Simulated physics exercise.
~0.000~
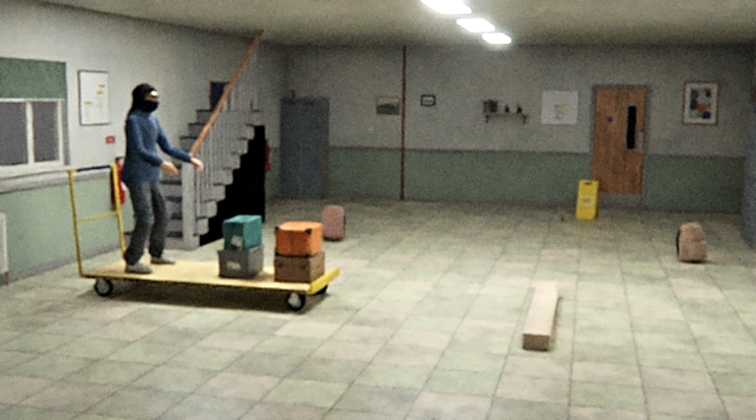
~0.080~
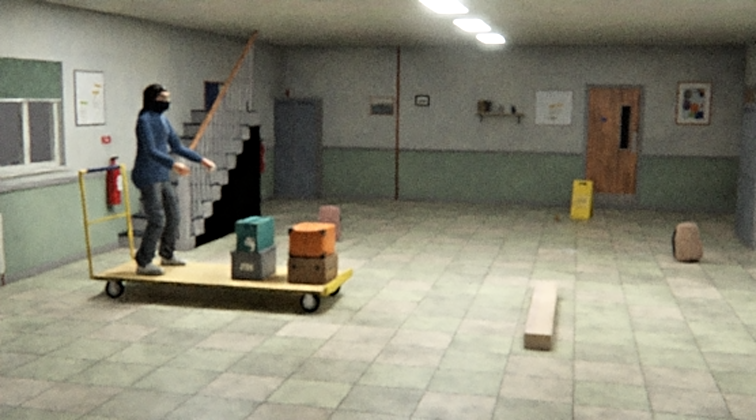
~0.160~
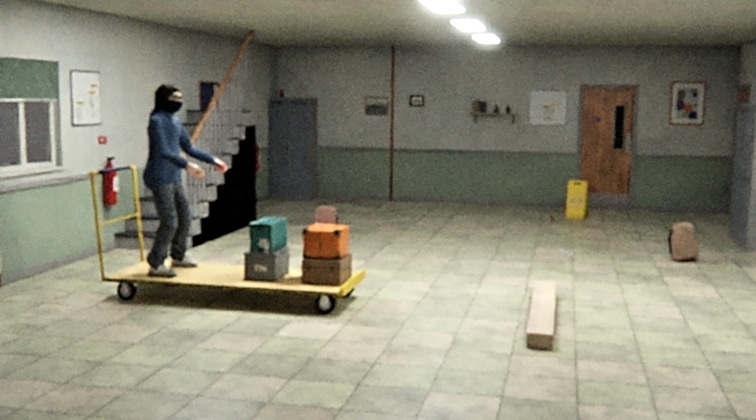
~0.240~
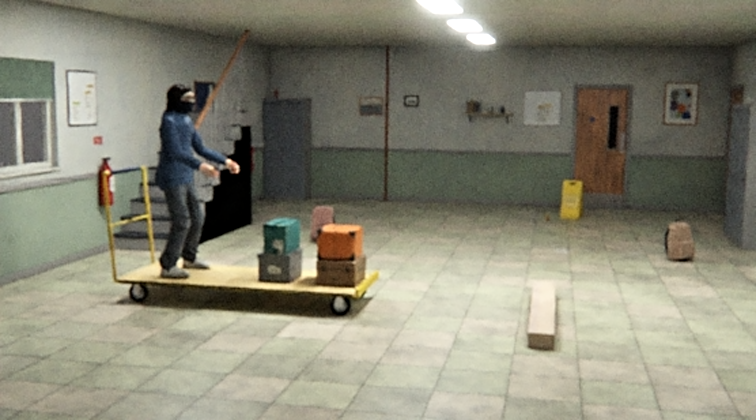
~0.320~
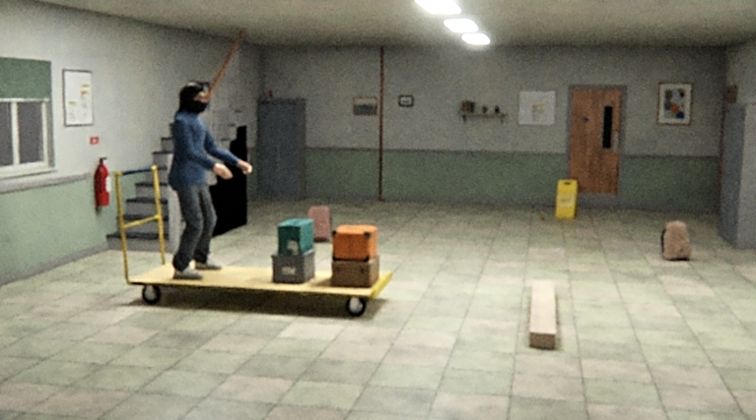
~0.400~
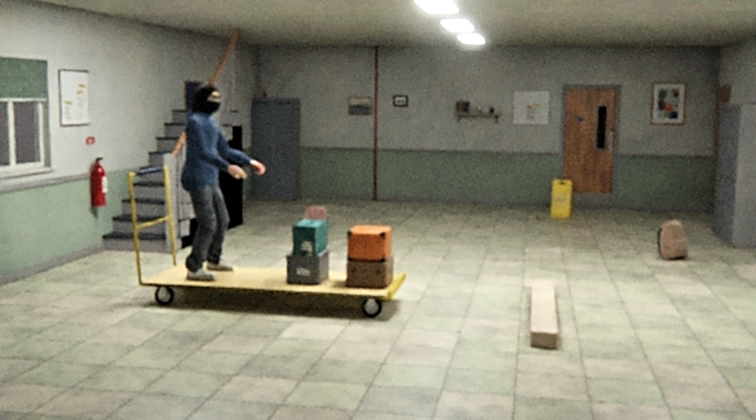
A yellow trolley carrying a masked figure and four stacked boxes rolls steadily right.
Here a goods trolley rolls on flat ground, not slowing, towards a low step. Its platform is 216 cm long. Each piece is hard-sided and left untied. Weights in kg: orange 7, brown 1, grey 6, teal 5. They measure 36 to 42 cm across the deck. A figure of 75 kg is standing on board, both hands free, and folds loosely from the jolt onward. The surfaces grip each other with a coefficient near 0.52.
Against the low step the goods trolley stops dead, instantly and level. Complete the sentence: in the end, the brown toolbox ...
In the end, the brown toolbox has gone over the front rim.
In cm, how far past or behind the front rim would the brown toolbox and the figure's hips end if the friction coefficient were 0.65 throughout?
In that case the brown load finishes 10 cm past the rim, with the hips 140 cm behind.
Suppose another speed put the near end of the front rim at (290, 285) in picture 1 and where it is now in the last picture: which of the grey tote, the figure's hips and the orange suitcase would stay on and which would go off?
Then grey on, hips on, orange off.
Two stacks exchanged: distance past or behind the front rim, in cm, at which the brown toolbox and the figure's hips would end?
Result: Brown 60 cm behind rim; hips 140 cm behind rim.
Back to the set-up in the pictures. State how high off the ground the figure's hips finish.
Roughly 55 cm.
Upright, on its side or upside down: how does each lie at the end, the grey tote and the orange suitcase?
The grey one ends right way up and the orange one wrong way up.
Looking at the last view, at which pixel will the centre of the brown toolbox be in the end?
About (580, 306).
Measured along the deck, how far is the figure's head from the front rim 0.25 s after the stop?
130 cm behind the rim.
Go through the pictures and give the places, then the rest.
In the first picture, brown toolbox (300, 266), hips (140, 174), rim corner (311, 290); 187 cm still to roll.
In the second picture, brown toolbox (313, 267), hips (151, 175), rim corner (326, 291); 174 cm still to roll.
In the third picture, brown toolbox (327, 268), hips (163, 175), rim corner (341, 292); 161 cm still to roll.
In the fourth picture, brown toolbox (341, 270), hips (175, 176), rim corner (357, 294); 148 cm still to roll.
In the fifth picture, brown toolbox (356, 270), hips (187, 177), rim corner (373, 295); 135 cm still to roll.
In the sixth picture, brown toolbox (371, 271), hips (200, 177), rim corner (389, 295); 122 cm still to roll. Speed about 1.6 m/s.
The wheels strike at 1.15 s.
After 1.70 s the brown toolbox is 7 cm behind the rim, tilted 65°, near (535, 268) in the last picture's view.
After 2.15 s the brown toolbox is 13 cm past the rim, tilted 125°, near (560, 274) in the last picture's view.
At the end, 2.7 s, past the rim, orange suitcase and brown toolbox; behind it, grey tote, teal parcel and the figure's hips.
